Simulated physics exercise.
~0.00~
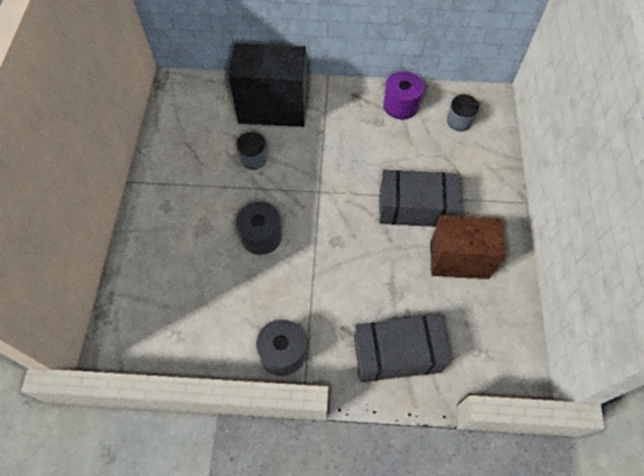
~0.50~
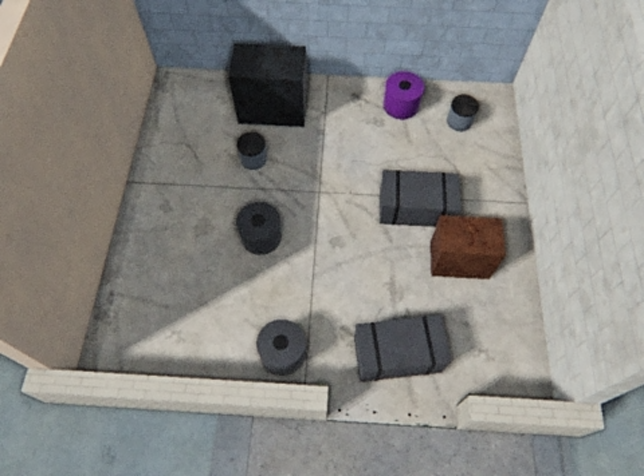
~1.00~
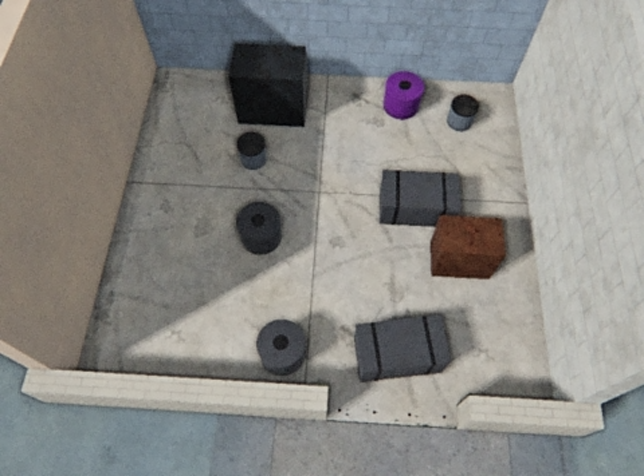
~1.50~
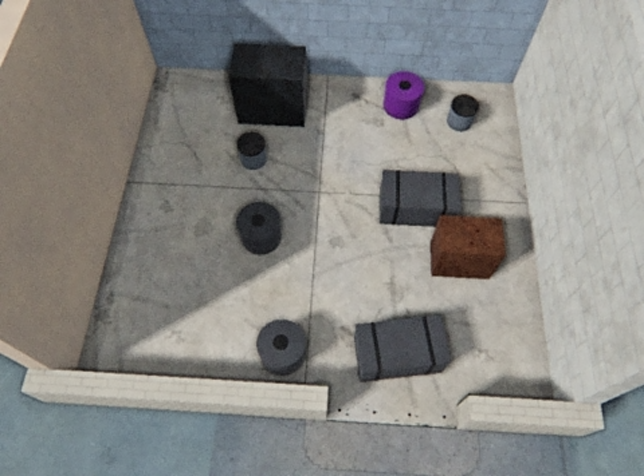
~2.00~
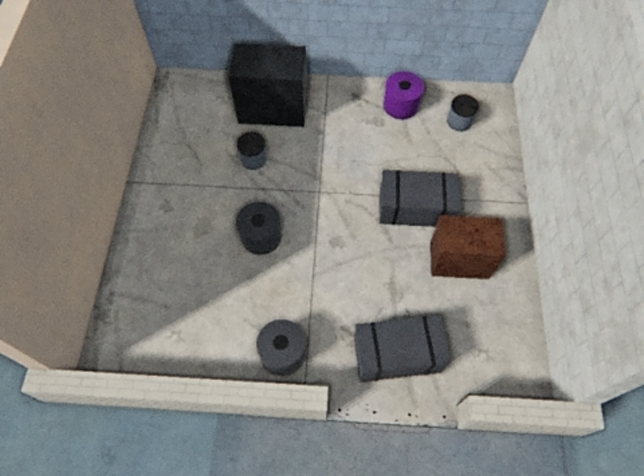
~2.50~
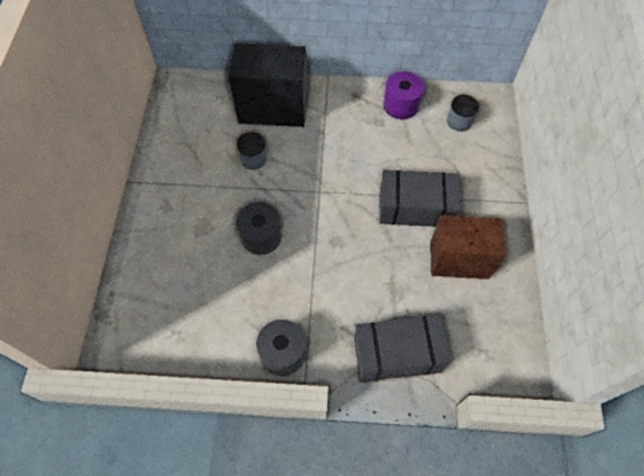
The clip opens on a small walled room seen from above, with a purple tub, dark cylinders, boxes and a rusty-brown block resting on its floor. Outside, the grey ground takes on a bluish tint, then a thin patch of water spreads just inside the front doorway, while every object stays still.
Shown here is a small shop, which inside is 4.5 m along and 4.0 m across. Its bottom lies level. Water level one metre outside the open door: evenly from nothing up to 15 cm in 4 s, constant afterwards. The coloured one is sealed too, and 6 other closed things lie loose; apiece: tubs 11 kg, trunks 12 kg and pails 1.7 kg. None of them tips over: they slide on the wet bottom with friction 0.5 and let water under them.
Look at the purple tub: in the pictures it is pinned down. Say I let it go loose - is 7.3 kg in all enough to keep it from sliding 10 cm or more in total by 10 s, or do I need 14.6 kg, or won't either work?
You need 14.6 kg.
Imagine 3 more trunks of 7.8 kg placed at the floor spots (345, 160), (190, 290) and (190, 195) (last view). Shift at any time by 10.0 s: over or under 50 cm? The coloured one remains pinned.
Result, in order - exceeds it; falls shy; falls shy.
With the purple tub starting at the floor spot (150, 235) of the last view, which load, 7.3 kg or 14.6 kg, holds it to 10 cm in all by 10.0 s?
Looking at the loads, both keep it.
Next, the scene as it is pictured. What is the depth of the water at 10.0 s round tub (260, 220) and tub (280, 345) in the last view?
3 and 1 cm.
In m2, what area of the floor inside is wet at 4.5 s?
Close to 4.0 m2, I'd say.
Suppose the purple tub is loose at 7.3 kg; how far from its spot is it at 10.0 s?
Displacement near 30 cm.
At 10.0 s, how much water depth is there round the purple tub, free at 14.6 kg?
Depth: Approx. 7 cm.
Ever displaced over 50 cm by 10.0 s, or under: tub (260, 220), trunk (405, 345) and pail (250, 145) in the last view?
Not exceeded, Exceeded, Exceeded, in that order.
After 3.5 s the purple tub would be 0 cm from its start with 7.3 kg and 0 cm from its start with 14.6 kg; 0 cm of water round it then.
After 4.5 s the purple tub would be 0 cm from its start with 7.3 kg and 0 cm from its start with 14.6 kg; 0 cm of water round it then.
After 7.0 s the purple tub would be 0 cm from its start with 7.3 kg and 0 cm from its start with 14.6 kg; 0 cm of water round it then.
After 10.0 s the purple tub would be 32 cm from its start with 7.3 kg and 1 cm from its start with 14.6 kg; 7 cm of water round it then.
